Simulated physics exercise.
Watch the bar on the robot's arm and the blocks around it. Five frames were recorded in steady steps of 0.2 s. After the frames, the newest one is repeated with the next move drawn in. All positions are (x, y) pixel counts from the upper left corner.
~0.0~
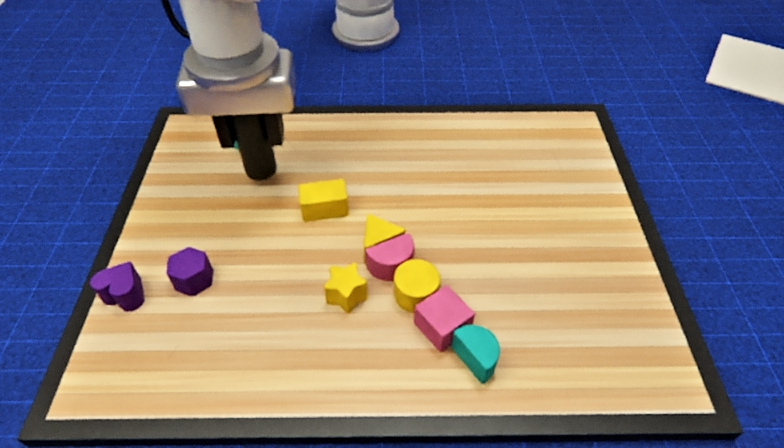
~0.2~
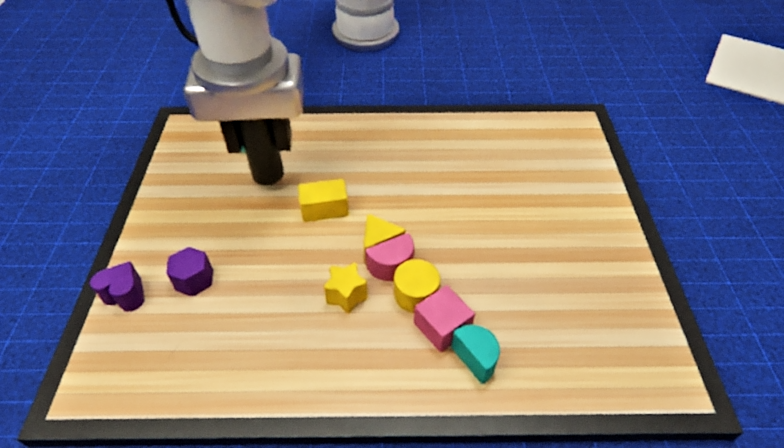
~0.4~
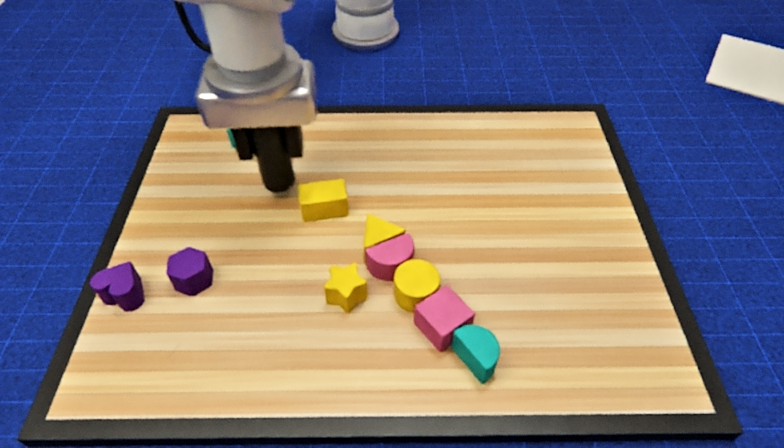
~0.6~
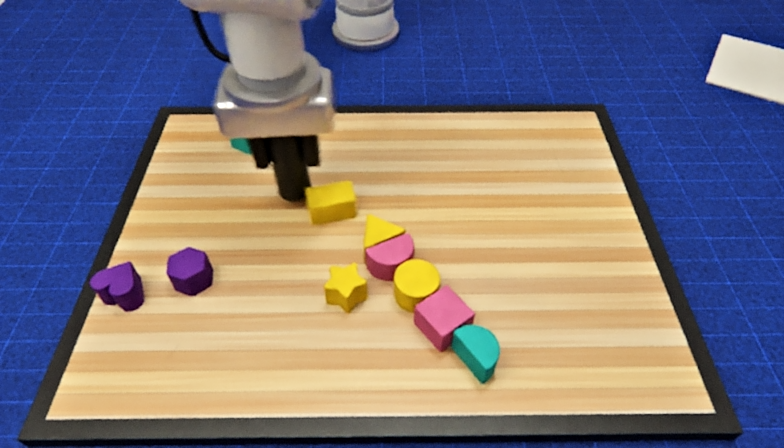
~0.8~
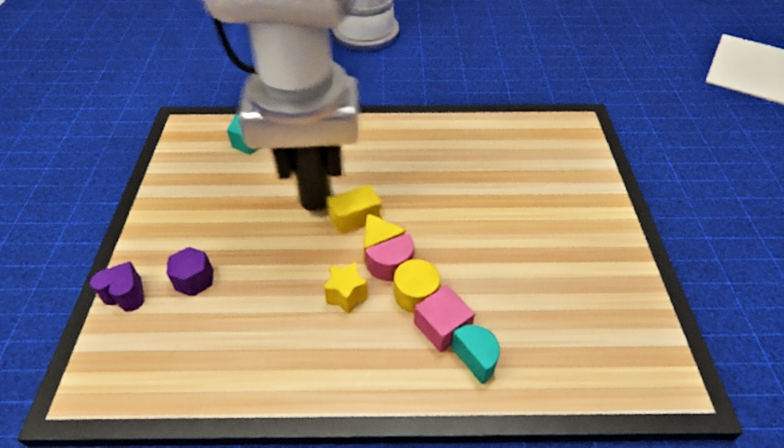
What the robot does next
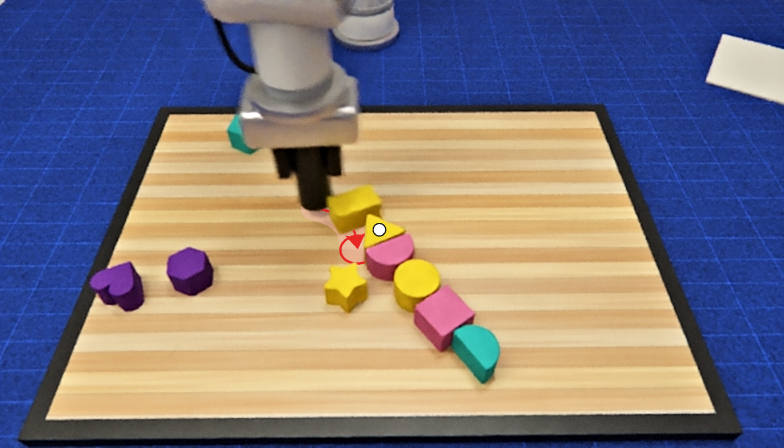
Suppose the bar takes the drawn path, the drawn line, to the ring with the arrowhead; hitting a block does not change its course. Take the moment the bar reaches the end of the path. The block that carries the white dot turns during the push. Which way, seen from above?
Watching from overhead, you'd notice the block that carries the white dot rotating clockwise.
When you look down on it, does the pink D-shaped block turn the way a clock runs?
That would be a yes.
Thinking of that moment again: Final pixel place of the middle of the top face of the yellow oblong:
(384, 204)
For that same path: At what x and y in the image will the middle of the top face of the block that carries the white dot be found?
I'd guess (409, 229).
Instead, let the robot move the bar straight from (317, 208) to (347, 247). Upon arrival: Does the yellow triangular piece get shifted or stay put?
It is moved from its place.
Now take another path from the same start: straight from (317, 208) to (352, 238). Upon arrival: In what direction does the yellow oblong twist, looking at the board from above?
Answer: Against the clock.
The drawn path runs from (317, 208) via (339, 216) and (353, 230), ending at (358, 249); the dot is on the yellow triangular piece.
The first path, step by step. Halfway along, bar at (347, 214); yellow oblong at (379, 202), turned 55° anticlockwise; yellow triangular piece at (398, 230), turned 35° clockwise; pink D-shaped block at (396, 251), turned 30° clockwise; yellow circle at (416, 281).
At the end, bar at (357, 242); yellow oblong at (384, 204), turned 75° anticlockwise; yellow triangular piece at (409, 229), turned 45° clockwise; pink D-shaped block at (396, 250), turned 35° clockwise; yellow circle at (416, 281).
